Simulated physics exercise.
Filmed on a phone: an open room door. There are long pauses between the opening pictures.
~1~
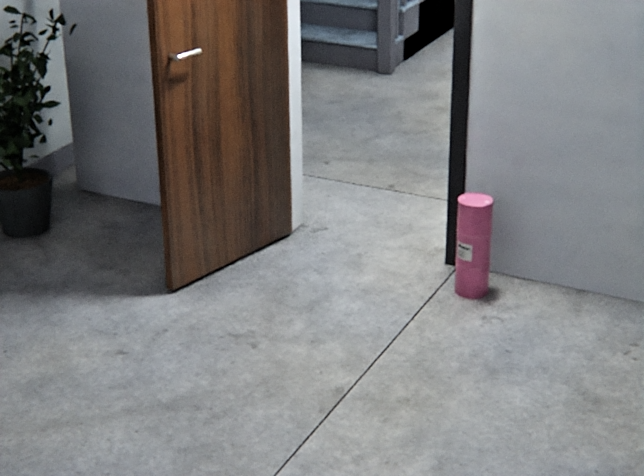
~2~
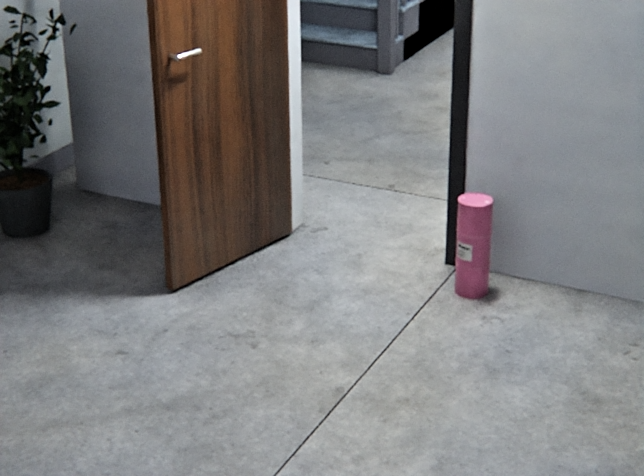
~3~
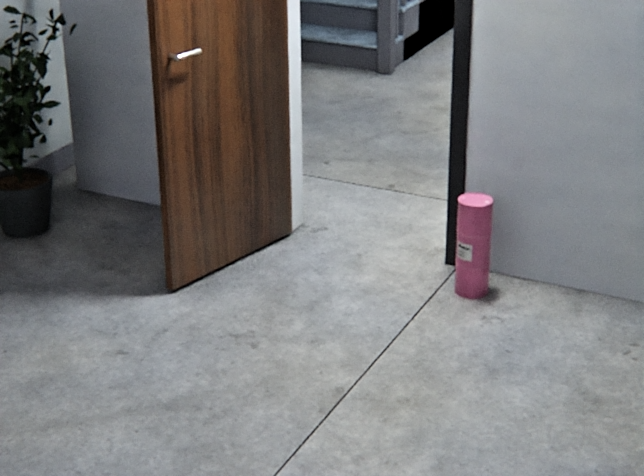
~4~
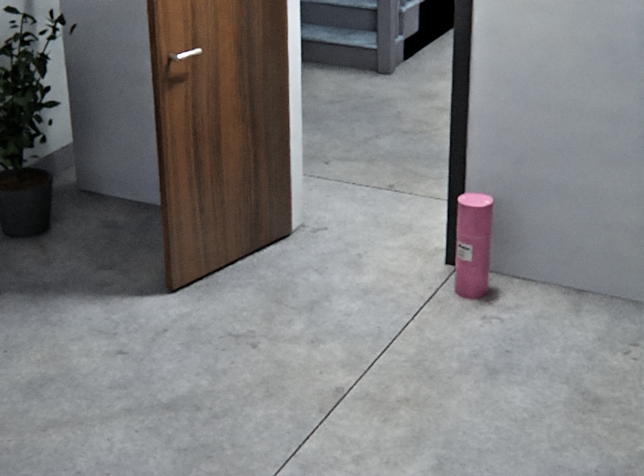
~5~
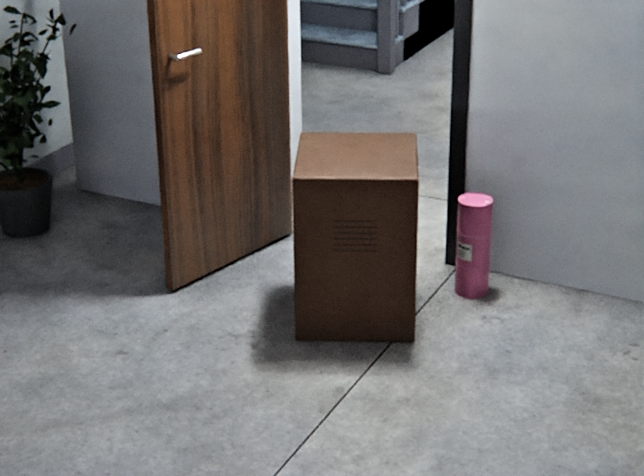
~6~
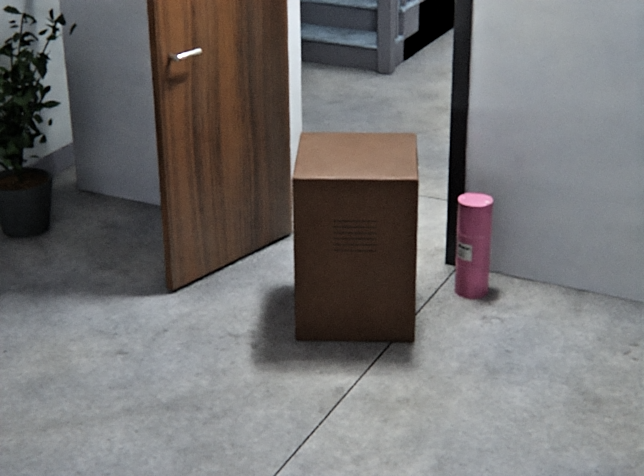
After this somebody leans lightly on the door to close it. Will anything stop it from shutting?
It stops short.
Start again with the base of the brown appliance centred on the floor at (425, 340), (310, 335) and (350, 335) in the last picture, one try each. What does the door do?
First try: It reaches the frame; second try: It is blocked; third try: It stops short.
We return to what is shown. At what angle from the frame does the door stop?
About 60°.
Then, 0.50 s past the last view, door at 89°.
Then, 0.80 s past the last view, door at 69°.
Finally, door at 60°; both still in place. Final places as the last picture's camera would see them, brown appliance near (359, 235).
